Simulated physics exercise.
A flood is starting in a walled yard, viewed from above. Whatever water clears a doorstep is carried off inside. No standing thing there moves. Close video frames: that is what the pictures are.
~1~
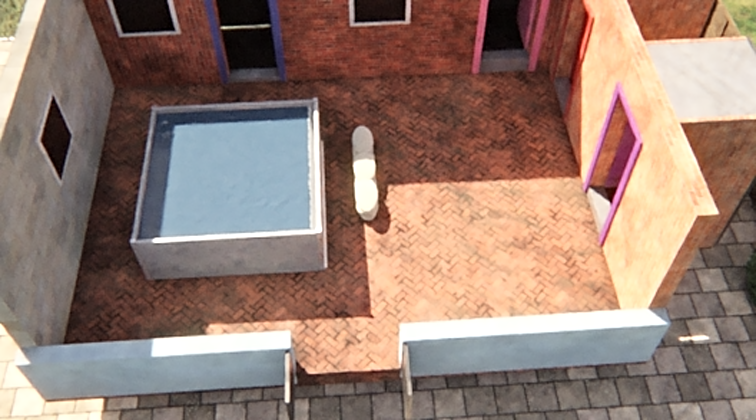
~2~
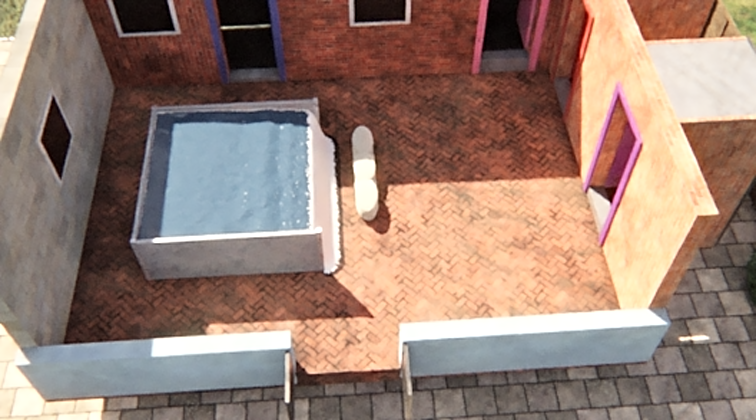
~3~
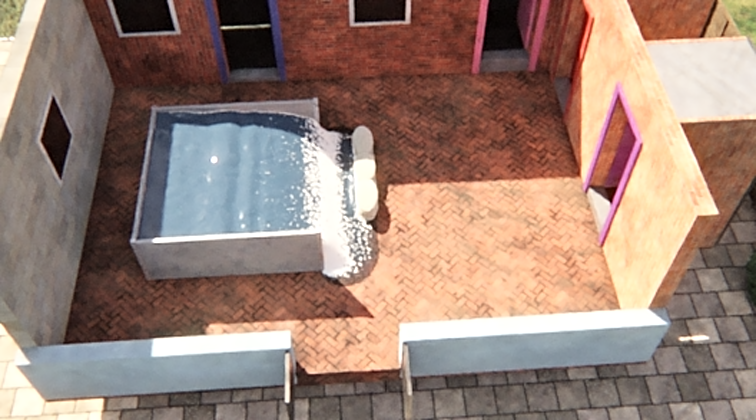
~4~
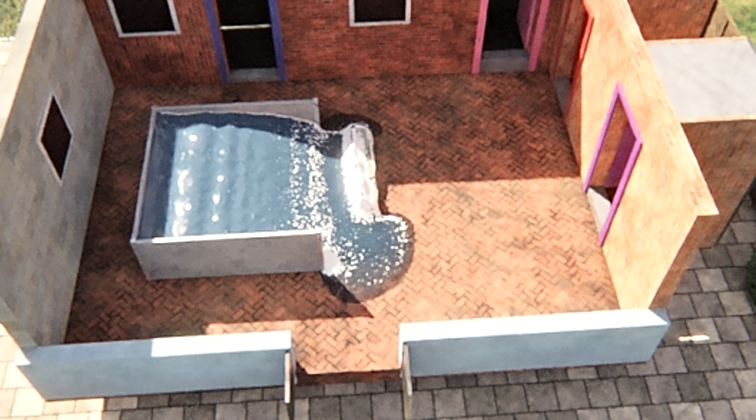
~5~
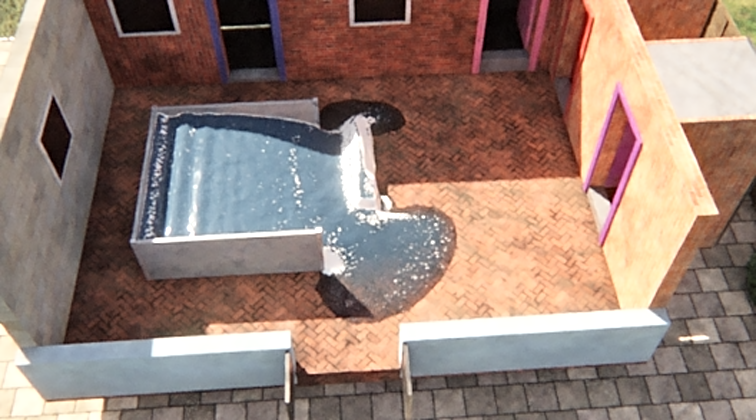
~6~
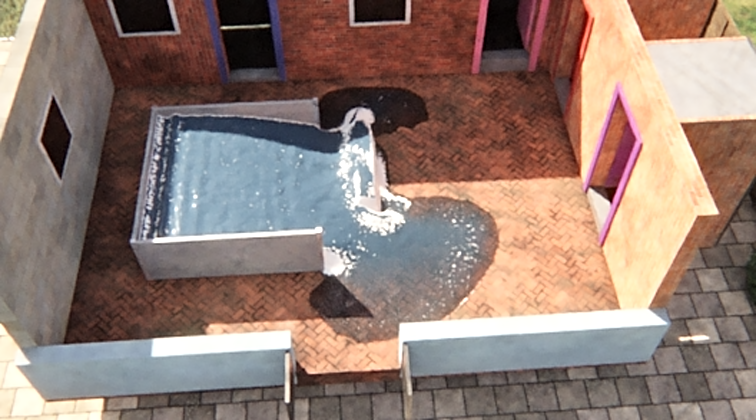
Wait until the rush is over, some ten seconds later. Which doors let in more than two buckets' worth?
Pink door - no; purple door - yes; blue door - no; red door - yes.
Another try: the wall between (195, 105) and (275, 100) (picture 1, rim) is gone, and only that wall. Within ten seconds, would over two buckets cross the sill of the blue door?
Result for blue: It tops the limit.
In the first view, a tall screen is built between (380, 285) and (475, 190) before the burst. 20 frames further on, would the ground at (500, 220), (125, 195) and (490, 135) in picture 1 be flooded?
Results in order: Bone-dry / bone-dry / swamped.
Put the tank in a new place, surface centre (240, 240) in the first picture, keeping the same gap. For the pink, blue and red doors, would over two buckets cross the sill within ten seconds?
Result: Pink door tops the limit, blue door stays inside the limit, red door tops the limit.
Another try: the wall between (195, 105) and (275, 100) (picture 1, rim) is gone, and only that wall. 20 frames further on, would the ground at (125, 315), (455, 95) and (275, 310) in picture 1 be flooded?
Going in your order, I'd say drenched, then drenched, then still bare.
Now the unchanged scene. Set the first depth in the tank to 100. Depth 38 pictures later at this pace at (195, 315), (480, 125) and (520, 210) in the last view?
0, 25 and 14 per cent, roughly.
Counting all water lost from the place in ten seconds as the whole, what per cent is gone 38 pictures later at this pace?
Near 65 in a hundred.
A moment on, water covers 50 % of the floor; the pink door wet at the sill, nothing in, the purple door wet at the sill, nothing in, the blue door not reached, the red door not reached.
Next, water covers 65 % of the floor; the pink door wet at the sill, nothing in, the purple door under two buckets in, the blue door wet at the sill, nothing in, the red door wet at the sill, nothing in.
Then, water covers 70 % of the floor; the pink door wet at the sill, nothing in, the purple door far over two buckets in, the blue door wet at the sill, nothing in, the red door over two buckets in.
Later, water covers 80 % of the floor; the pink door wet at the sill, nothing in, the purple door far over two buckets in, the blue door wet at the sill, nothing in, the red door far over two buckets in.
In the end, water covers 90 % of the floor; the pink door wet at the sill, nothing in, the purple door far over two buckets in, the blue door under two buckets in, the red door far over two buckets in.
